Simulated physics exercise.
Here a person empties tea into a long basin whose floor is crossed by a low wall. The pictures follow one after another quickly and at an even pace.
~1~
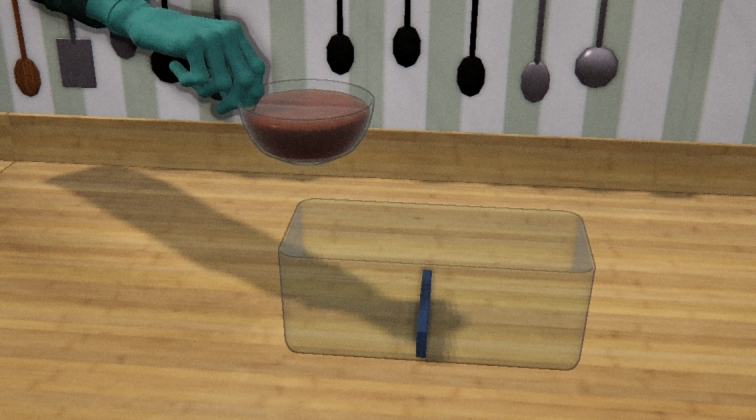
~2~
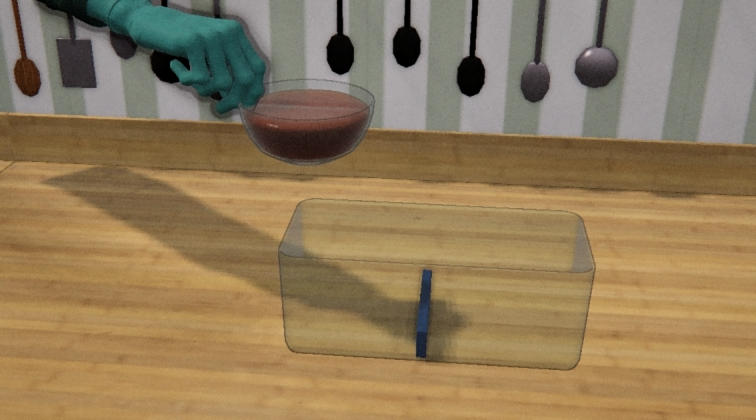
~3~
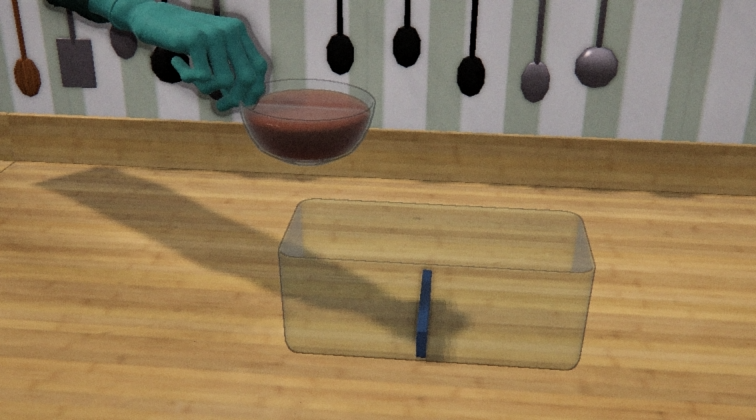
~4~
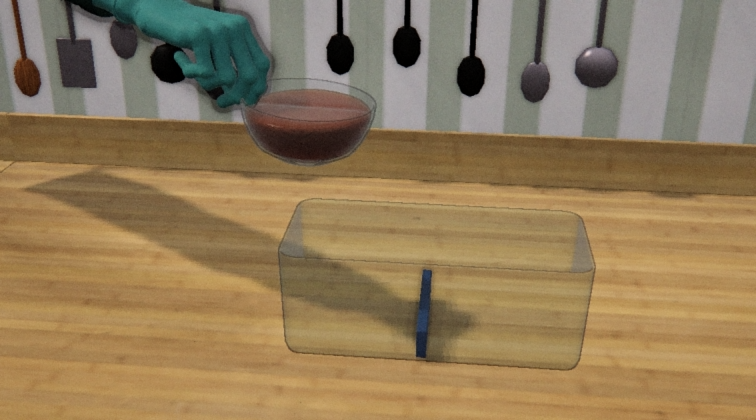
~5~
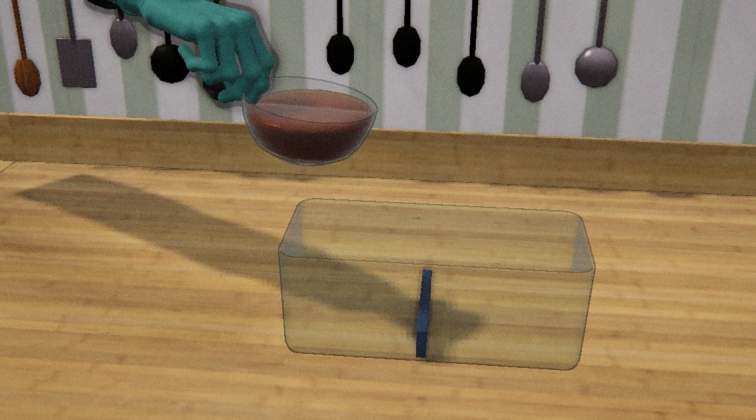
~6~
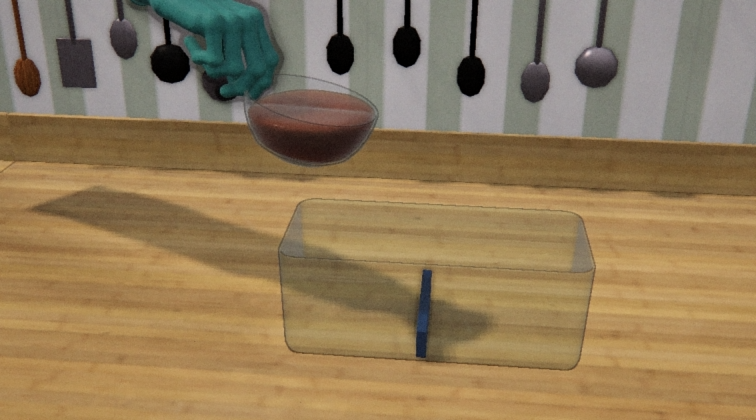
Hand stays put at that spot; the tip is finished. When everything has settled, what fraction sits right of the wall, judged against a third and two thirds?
It settles with between one third and two thirds on the right.
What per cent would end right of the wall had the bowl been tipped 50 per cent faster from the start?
Around 45 per cent ends up there.
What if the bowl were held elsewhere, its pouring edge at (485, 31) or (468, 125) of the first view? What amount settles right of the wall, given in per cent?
It comes out at around 85 percent and then around 95 percent.
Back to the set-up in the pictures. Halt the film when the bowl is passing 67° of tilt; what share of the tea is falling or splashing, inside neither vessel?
35 in a hundred.
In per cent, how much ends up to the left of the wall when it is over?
It works out to around 40 percent.
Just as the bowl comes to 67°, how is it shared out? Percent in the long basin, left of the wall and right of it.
Left side 10 in a hundred, right side 25 in a hundred.
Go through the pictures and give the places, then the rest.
It leans 0°; its right rim is at (373, 103); the tea meets the walls at (245, 104) and (371, 108); the long basin's rim runs from (289, 227) to (588, 242); the wall's top is at (425, 300), in the first picture.
It leans 1°; its right rim is at (373, 104); the tea meets the walls at (245, 103) and (371, 109), in the second picture.
It leans 2°; its right rim is at (374, 105); the tea meets the walls at (246, 102) and (372, 110), in the third picture.
It leans 5°; its right rim is at (375, 108); the tea meets the walls at (247, 102) and (373, 110), in the fourth picture.
It leans 8°; its right rim is at (376, 112); the tea meets the walls at (249, 103) and (374, 111), in the fifth picture.
It leans 12°; its right rim is at (377, 118); the tea meets the walls at (250, 103) and (376, 112), in the sixth picture.
A moment on, the bowl is tipped part way and 35 per cent is still to pour, 8 is left of the wall and 23 right of it.
Next, the bowl is tipped right over and 1 per cent is still to pour, 39 is left of the wall and 57 right of it.
Then the bowl is tipped right over and 0 per cent is still to pour, 42 is left of the wall and 58 right of it.
Later the bowl is tipped right over and 0 per cent is still to pour, 42 is left of the wall and 58 right of it.
At rest 42 per cent lies left of the wall, 58 right of it and 0 outside.
